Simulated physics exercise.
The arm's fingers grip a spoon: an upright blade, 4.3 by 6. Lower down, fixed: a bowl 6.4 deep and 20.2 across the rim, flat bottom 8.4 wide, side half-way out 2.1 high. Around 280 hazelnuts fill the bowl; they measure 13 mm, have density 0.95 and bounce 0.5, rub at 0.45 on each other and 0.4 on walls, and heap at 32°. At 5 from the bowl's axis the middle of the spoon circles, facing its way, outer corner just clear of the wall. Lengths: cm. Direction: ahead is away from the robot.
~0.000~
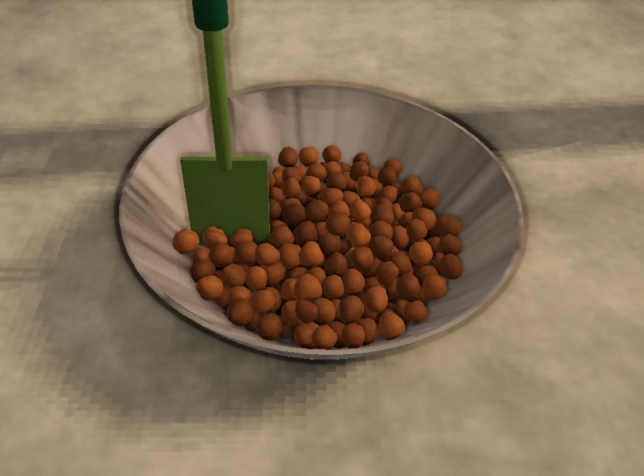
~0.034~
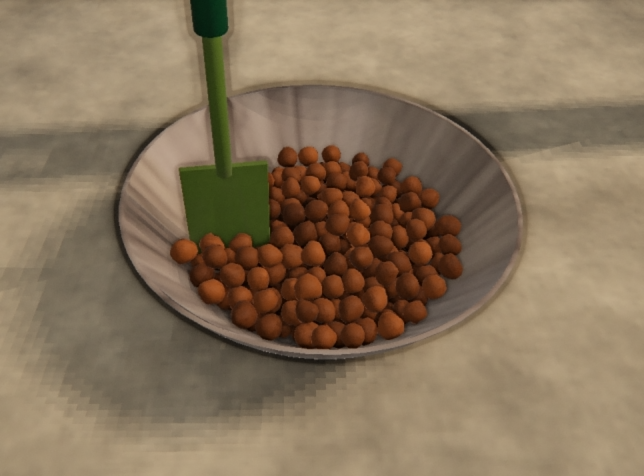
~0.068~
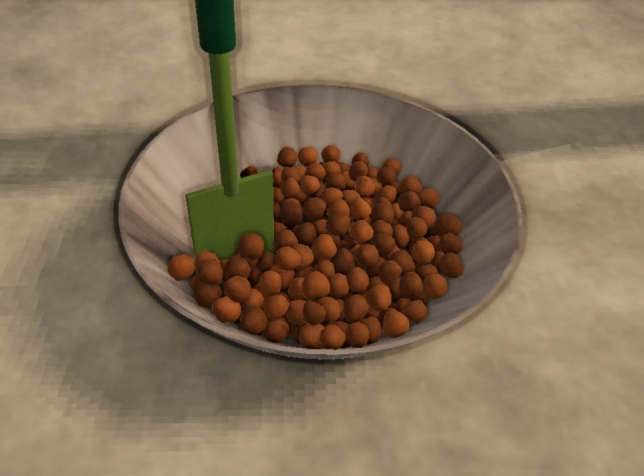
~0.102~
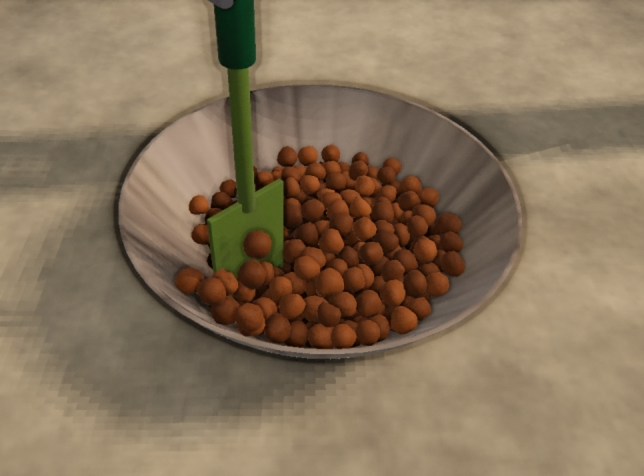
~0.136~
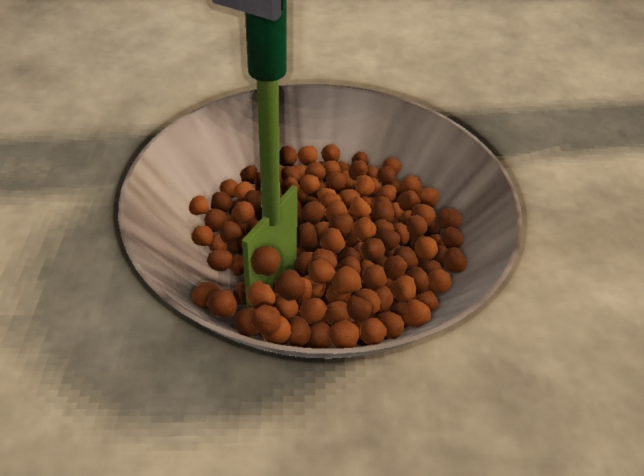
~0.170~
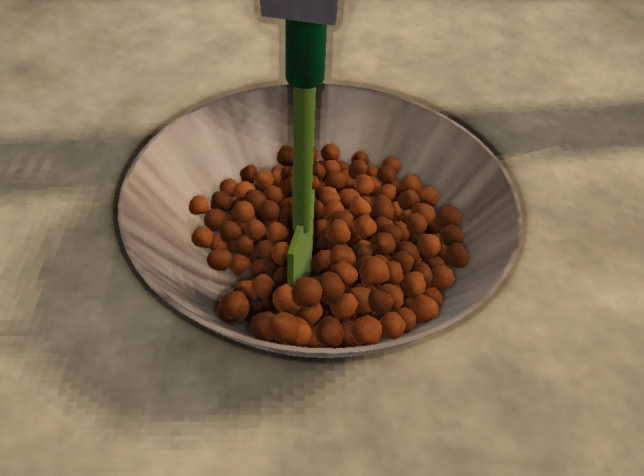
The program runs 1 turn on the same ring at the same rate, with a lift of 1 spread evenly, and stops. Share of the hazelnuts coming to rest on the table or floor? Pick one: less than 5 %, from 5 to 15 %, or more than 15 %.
From 5 to 15 %.
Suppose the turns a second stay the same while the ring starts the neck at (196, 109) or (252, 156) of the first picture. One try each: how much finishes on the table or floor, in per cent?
Some 5 and 5 per cent.
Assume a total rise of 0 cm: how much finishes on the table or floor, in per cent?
About 15 percent.
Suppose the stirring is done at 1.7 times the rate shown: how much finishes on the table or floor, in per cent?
I'd put it near 30 %.
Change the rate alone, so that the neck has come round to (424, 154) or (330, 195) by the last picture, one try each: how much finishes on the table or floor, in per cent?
So, roughly 35 percent the first time and 10 percent the second.
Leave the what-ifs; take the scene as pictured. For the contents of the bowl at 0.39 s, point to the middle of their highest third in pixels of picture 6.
I'd put it at around (405, 182).
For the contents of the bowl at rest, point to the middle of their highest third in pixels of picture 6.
Close to (252, 248).
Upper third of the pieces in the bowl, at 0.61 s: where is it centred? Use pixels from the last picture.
Top-third centre at approx. (250, 166).
By 0.39 s, 185° round, highest piece 9 above the table; 277 in the bowl, 2 on the table or floor, 2 in flight or on the tool.
By 0.61 s, 295° round, highest piece 8 above the table; 265 in the bowl, 12 on the table or floor, 4 in flight or on the tool.
By 0.91 s, 0° round, highest piece 6 above the table; 259 in the bowl, 20 on the table or floor, 2 in flight or on the tool.
By 1.61 s, 0° round, highest piece 6 above the table; 259 in the bowl, 22 on the table or floor.
Final count, 259 in the bowl, 22 on the table or floor. That is 8 % on the table or floor.
